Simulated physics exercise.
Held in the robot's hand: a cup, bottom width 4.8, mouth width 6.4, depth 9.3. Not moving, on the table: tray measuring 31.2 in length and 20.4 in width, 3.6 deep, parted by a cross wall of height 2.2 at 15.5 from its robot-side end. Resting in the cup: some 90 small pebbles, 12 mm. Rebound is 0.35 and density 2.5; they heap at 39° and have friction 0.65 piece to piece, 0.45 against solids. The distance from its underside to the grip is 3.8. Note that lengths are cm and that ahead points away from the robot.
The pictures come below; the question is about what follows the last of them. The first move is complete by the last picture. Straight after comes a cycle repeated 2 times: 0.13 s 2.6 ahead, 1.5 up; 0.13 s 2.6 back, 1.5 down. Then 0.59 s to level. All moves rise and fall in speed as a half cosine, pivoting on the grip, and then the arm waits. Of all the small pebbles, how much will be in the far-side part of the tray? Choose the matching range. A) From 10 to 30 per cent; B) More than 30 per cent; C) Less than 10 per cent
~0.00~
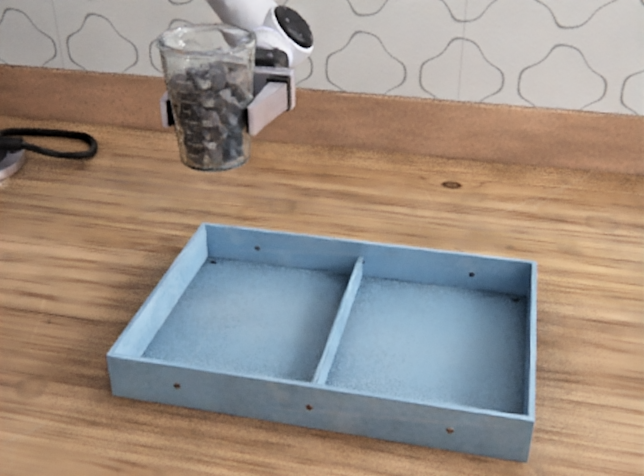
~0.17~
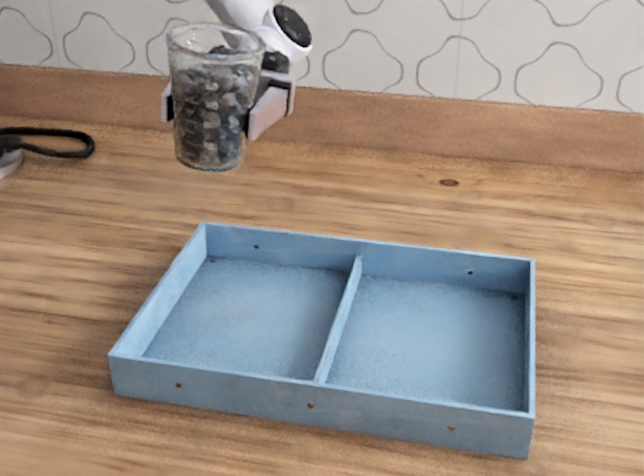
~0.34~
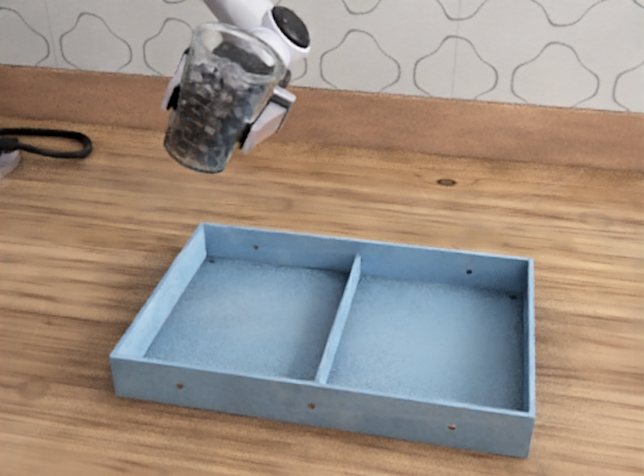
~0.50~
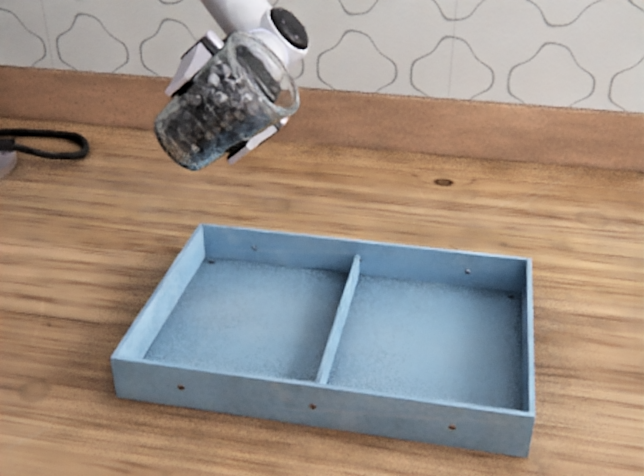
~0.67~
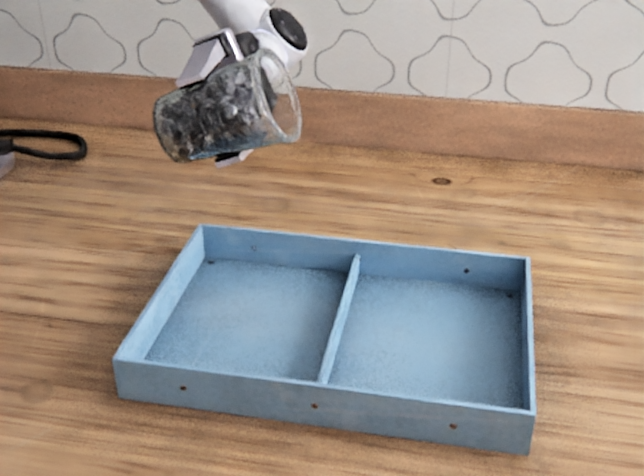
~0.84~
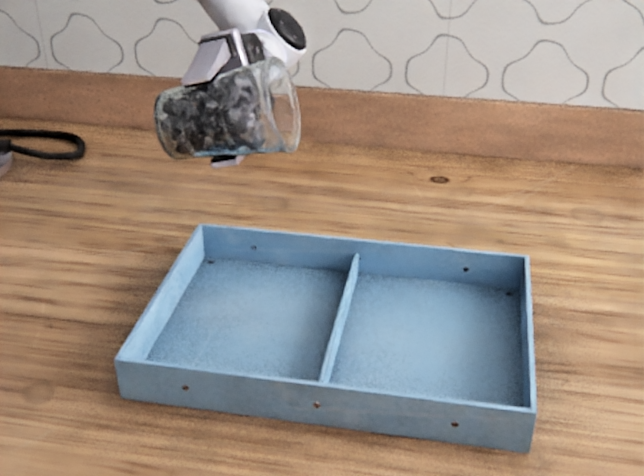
Option A: From 10 to 30 per cent.
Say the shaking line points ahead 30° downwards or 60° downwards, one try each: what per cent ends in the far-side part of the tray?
Roughly 5 per cent, then 0 per cent.
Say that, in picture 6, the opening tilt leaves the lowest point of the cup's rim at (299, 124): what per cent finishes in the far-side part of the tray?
Around 0 per cent of it.
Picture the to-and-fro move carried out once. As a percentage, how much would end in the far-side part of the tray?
Then roughly 5 percent.
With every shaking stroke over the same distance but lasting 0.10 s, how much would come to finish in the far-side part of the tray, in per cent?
I'd expect close to 35 per cent then.
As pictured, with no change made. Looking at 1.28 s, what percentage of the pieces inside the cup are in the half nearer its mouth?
I'd say close to 60 per cent.
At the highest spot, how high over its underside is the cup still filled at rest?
Height at rest: About 7.5 centimetres.
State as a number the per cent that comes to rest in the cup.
Something like 75 percent ends there.
After 1.28 s, tilted 75° forward, highest piece 23 above the table; 76 in the cup, 6 in the far-side part, 2 in the robot-side part, 4 in flight or on a rim.
After 1.73 s, tilted 23° forward, highest piece 24 above the table; 67 in the cup, 17 in the far-side part, 4 in the robot-side part.
After 2.15 s, level, highest piece 24 above the table; 67 in the cup, 17 in the far-side part, 4 in the robot-side part.
After 3.20 s, level, highest piece 24 above the table; 67 in the cup, 17 in the far-side part, 4 in the robot-side part.
In the end, 67 in the cup, 17 in the far-side part, 4 in the robot-side part. That is 19 % in the far-side part of the tray.
